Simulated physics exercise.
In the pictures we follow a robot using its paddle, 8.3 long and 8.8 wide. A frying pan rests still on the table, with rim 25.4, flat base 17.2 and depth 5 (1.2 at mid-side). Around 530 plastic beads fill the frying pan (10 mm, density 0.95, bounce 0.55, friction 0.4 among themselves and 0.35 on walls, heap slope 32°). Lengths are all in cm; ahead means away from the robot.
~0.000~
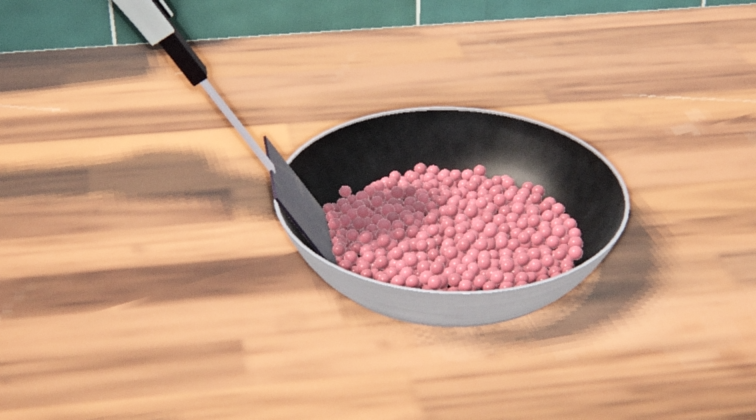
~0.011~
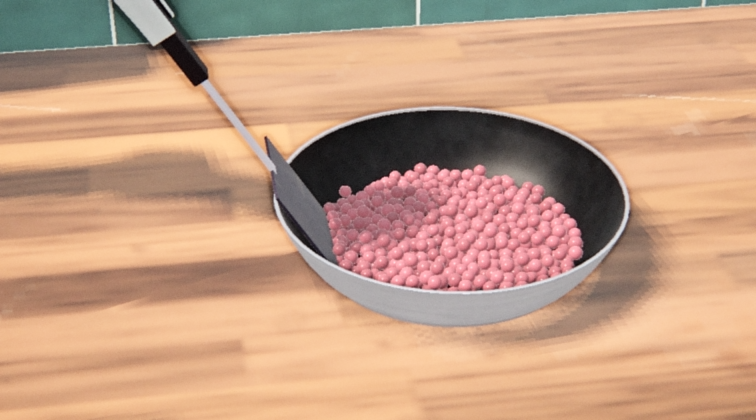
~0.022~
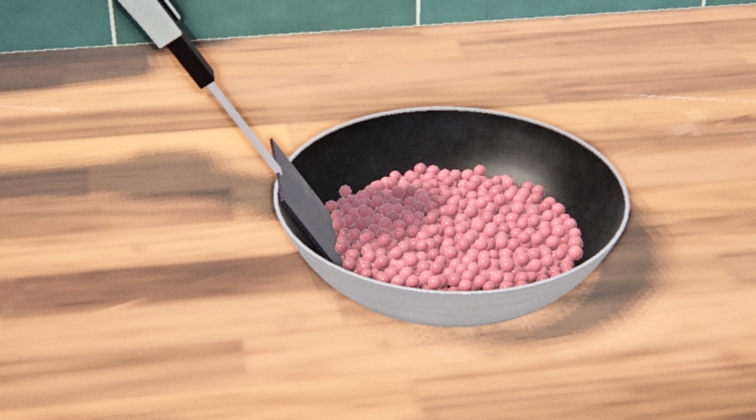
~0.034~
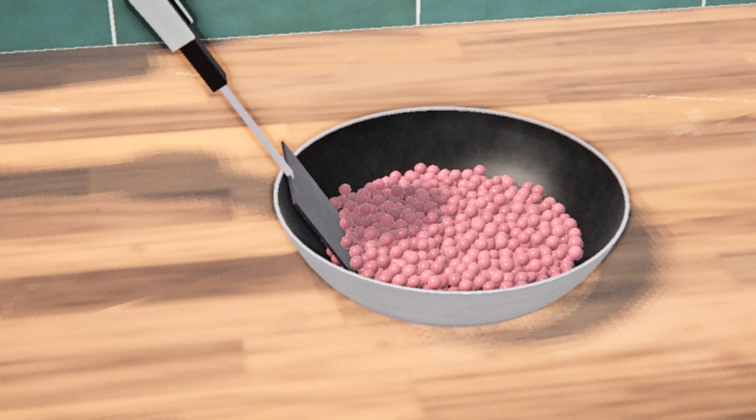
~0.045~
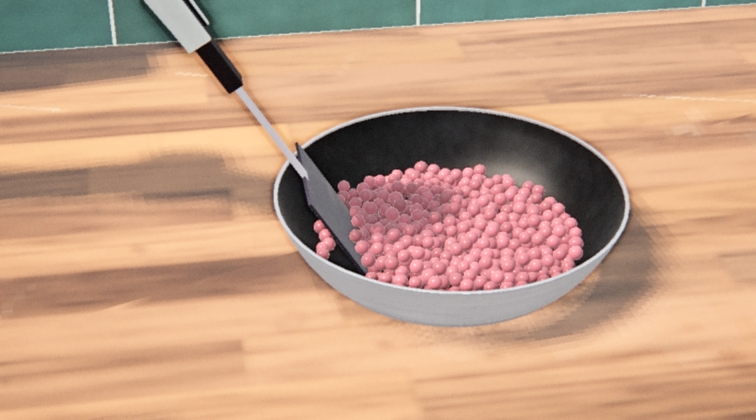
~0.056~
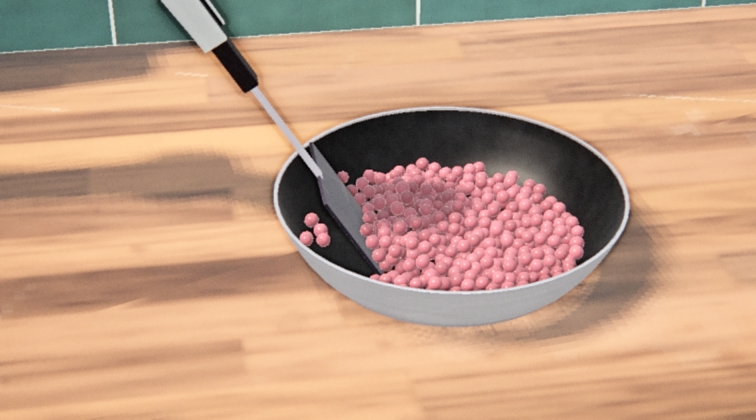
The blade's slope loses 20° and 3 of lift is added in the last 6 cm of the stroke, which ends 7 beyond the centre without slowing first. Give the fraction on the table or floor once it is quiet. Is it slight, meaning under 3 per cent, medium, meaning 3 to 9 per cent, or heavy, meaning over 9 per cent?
It is medium, from 3 to 9 per cent.
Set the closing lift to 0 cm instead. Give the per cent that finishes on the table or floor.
I'd reckon around 0 per cent.
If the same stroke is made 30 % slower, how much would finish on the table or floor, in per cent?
I'd reckon close to 0 per cent.
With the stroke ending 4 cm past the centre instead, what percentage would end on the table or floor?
My guess would be around 0 per cent.
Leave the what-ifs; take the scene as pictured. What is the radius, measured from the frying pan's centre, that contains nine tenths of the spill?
Some 45 cm from the centre.
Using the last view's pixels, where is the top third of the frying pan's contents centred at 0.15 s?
Near (500, 212).
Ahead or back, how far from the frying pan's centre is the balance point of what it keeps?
Some 4.5 cm ahead of the centre.
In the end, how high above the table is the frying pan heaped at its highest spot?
5.0 cm.
By 0.10 s, sloping 59°, highest piece 9 above the table; 530 in the frying pan.
By 0.15 s, sloping 52°, highest piece 13 above the table; 527 in the frying pan, 3 on the blade or in flight.
By 0.37 s, sloping 39°, highest piece 5 above the table; 500 in the frying pan, 26 on the table or floor, 4 on the blade or in flight.
By 1.42 s, sloping 39°, highest piece 4 above the table; 500 in the frying pan, 30 on the table or floor.
Final count, 500 in the frying pan, 30 on the table or floor. That is 6 % on the table or floor.
